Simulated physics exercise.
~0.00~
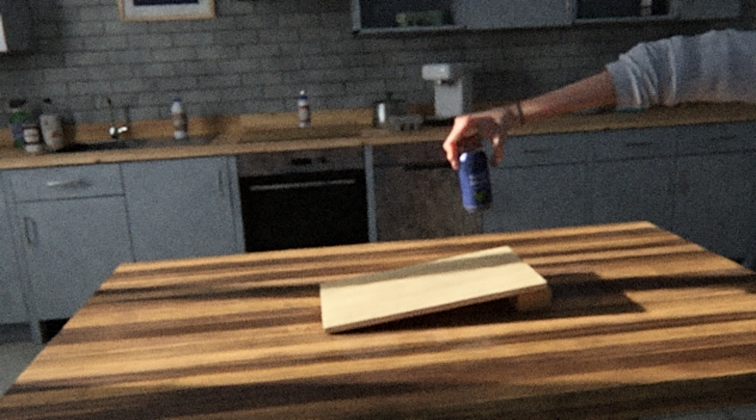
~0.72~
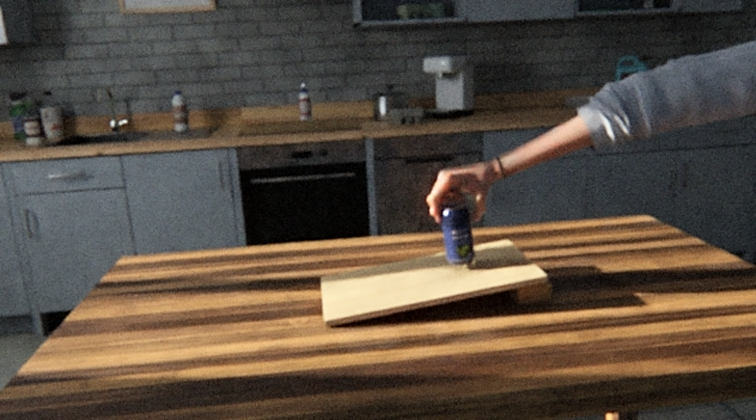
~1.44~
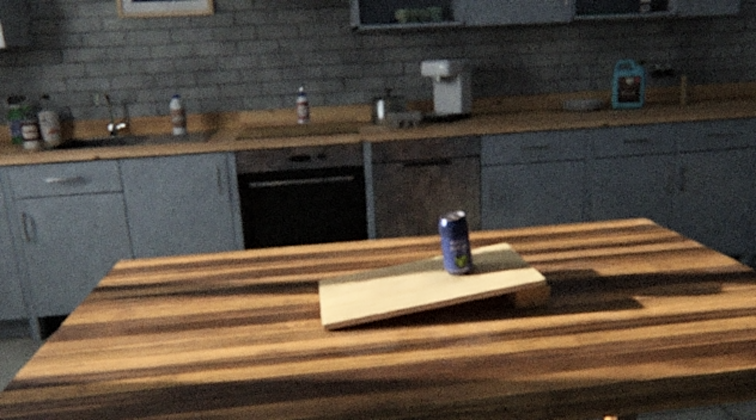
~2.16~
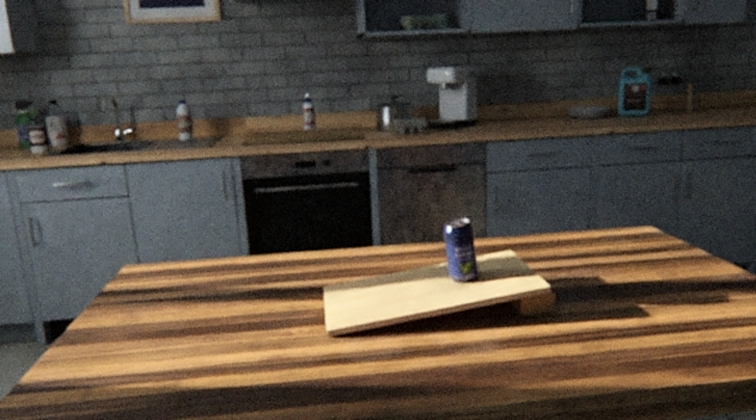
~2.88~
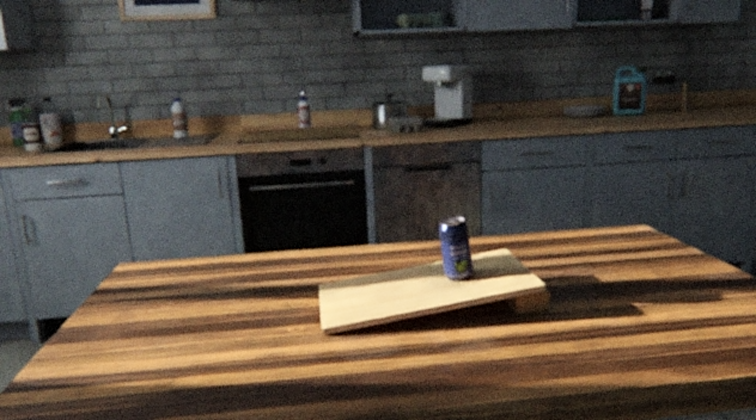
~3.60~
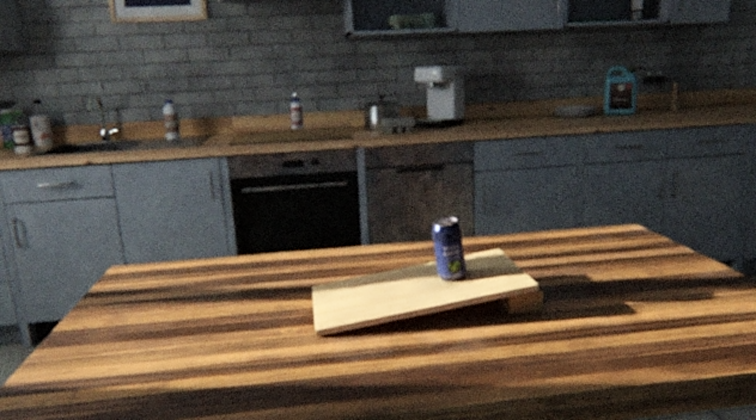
A hand lowered a blue can upright onto a sloping wooden board on a striped kitchen table, then let go and drew back out of view to the right. The can stayed standing on the slope without sliding or tipping.
